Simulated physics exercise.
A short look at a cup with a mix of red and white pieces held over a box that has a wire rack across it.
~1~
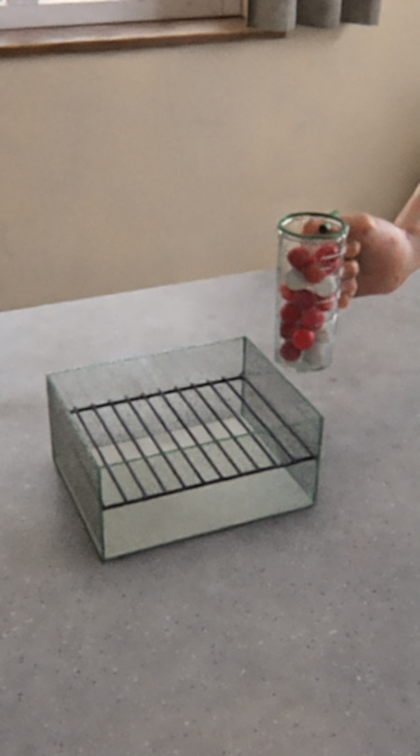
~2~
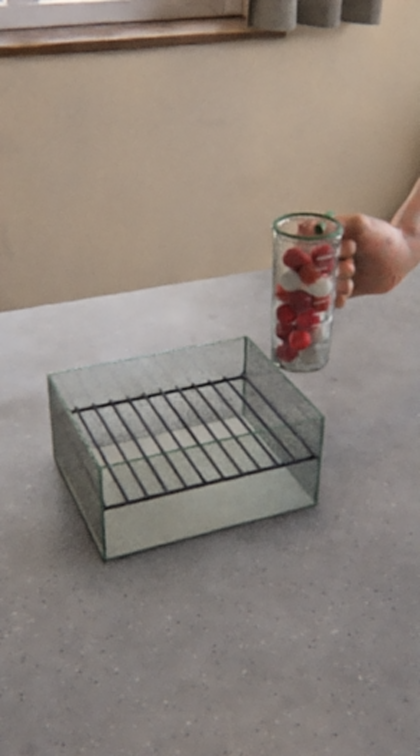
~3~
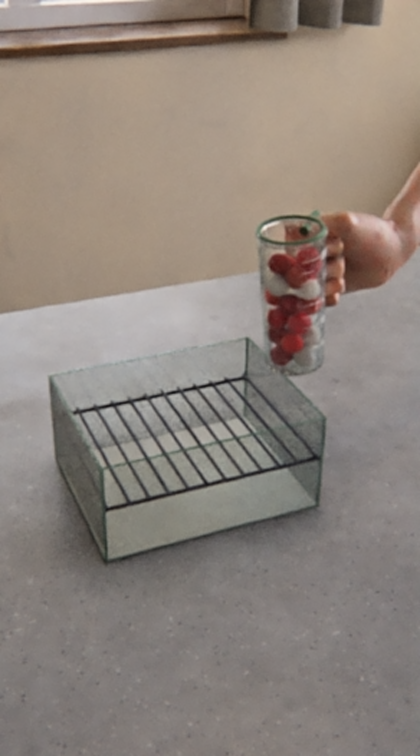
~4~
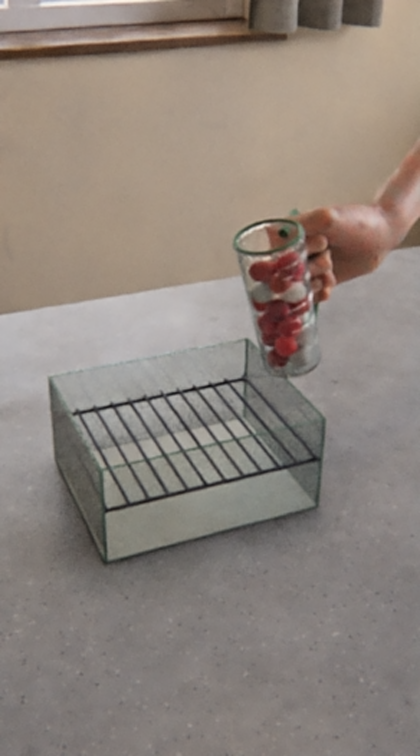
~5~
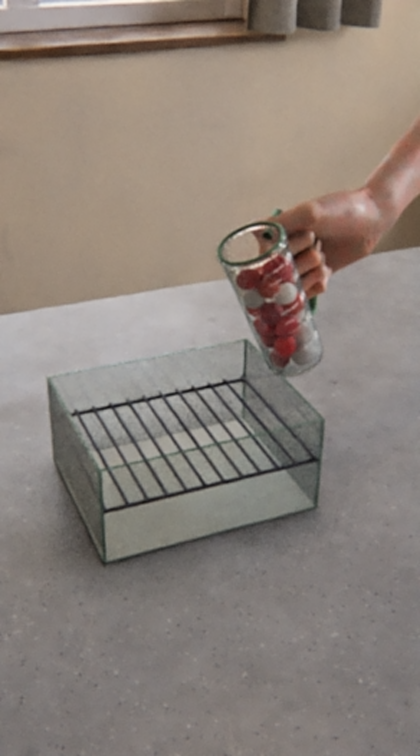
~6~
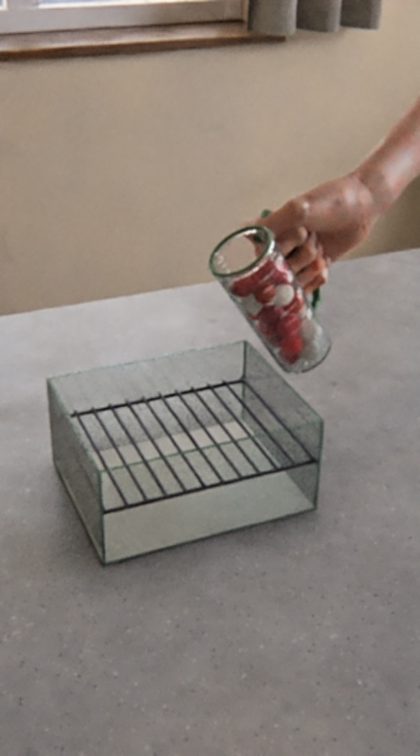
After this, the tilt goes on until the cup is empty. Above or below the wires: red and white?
Red: They rest on the wires. White: They rest on the wires.
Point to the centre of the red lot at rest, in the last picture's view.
Around (133, 452).
Then, 0.27 s past the last view, red ones, all in the cup; white ones, all in the cup.
Then, 0.60 s past the last view, red ones, all in the cup; white ones, all in the cup.
Then, 0.97 s past the last view, red ones, about two thirds in the cup, about a third on or over the wires; white ones, all in the cup.
Finally, red ones, most on the wires, none under the rack, a small part outside the box; white ones, all on the wires, none under the rack.
